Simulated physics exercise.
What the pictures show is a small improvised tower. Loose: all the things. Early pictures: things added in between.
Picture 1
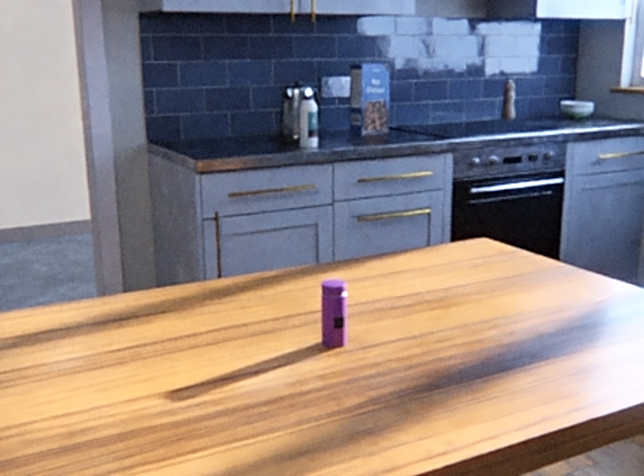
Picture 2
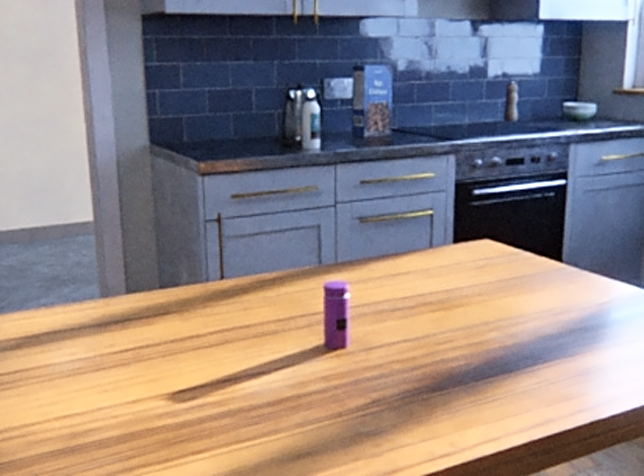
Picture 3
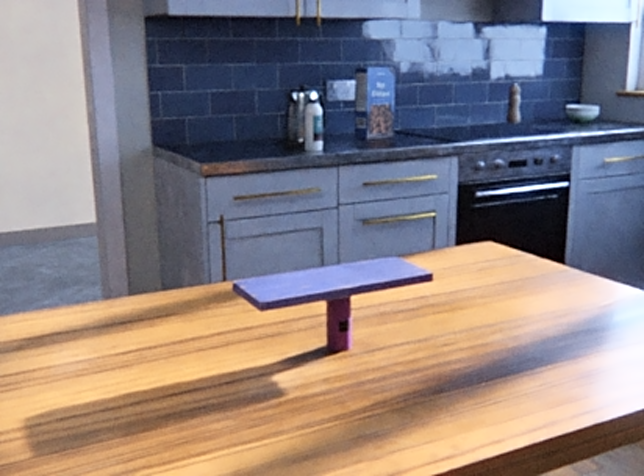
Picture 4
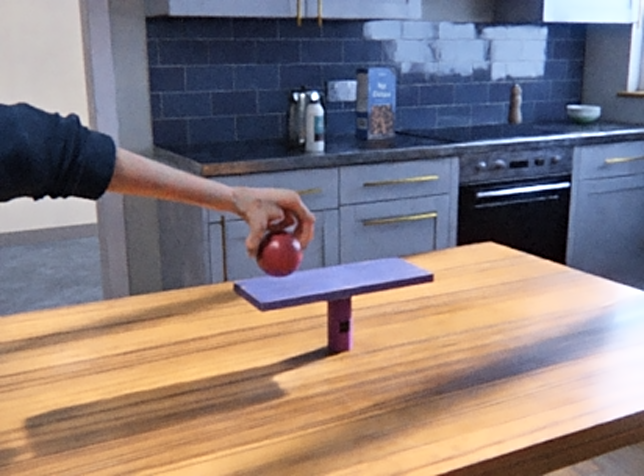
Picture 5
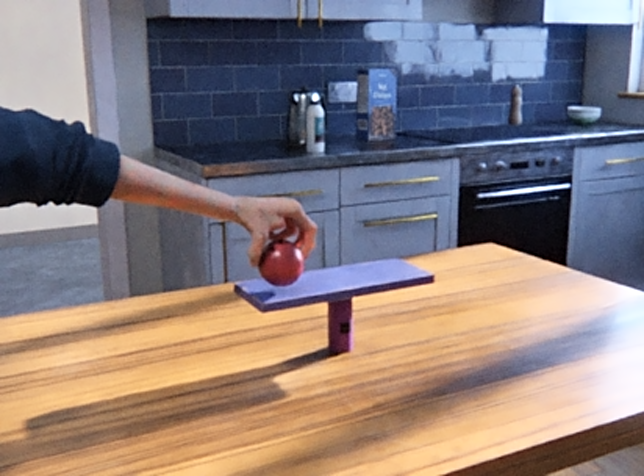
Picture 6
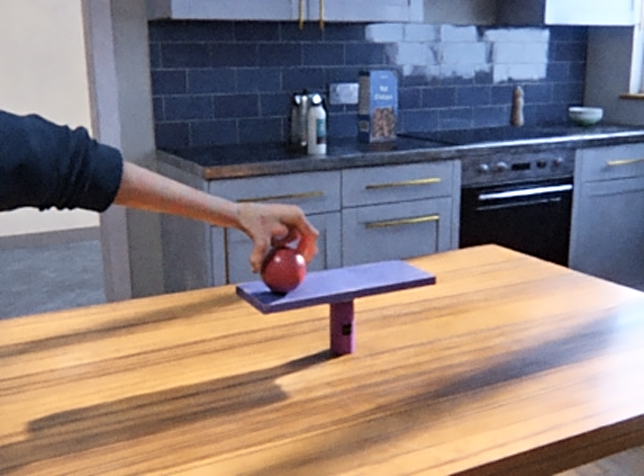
A flat purple board appears across the top of a small purple shaker standing alone on a wooden kitchen table. A hand then reaches in from the left holding a red apple above the board's left side, lowers it slightly onto the surface, and keeps its grip.
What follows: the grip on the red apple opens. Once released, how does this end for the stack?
Turns out something tips or drops there.
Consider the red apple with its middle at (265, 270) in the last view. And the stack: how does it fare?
Result: The stack tips over.
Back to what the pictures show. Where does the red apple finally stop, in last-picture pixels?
Look around (196, 366) in the final frame.
Then, 0.50 s on from there, red apple now fallen; blue board turned 43° from how it was put.
Then, 0.70 s on from there, blue board now fallen; purple shaker shifted about its own width.
In the end, fallen, red apple and blue board; purple shaker unmoved. At the end, from the last picture's camera, red apple near (196, 366). The stack gives way.
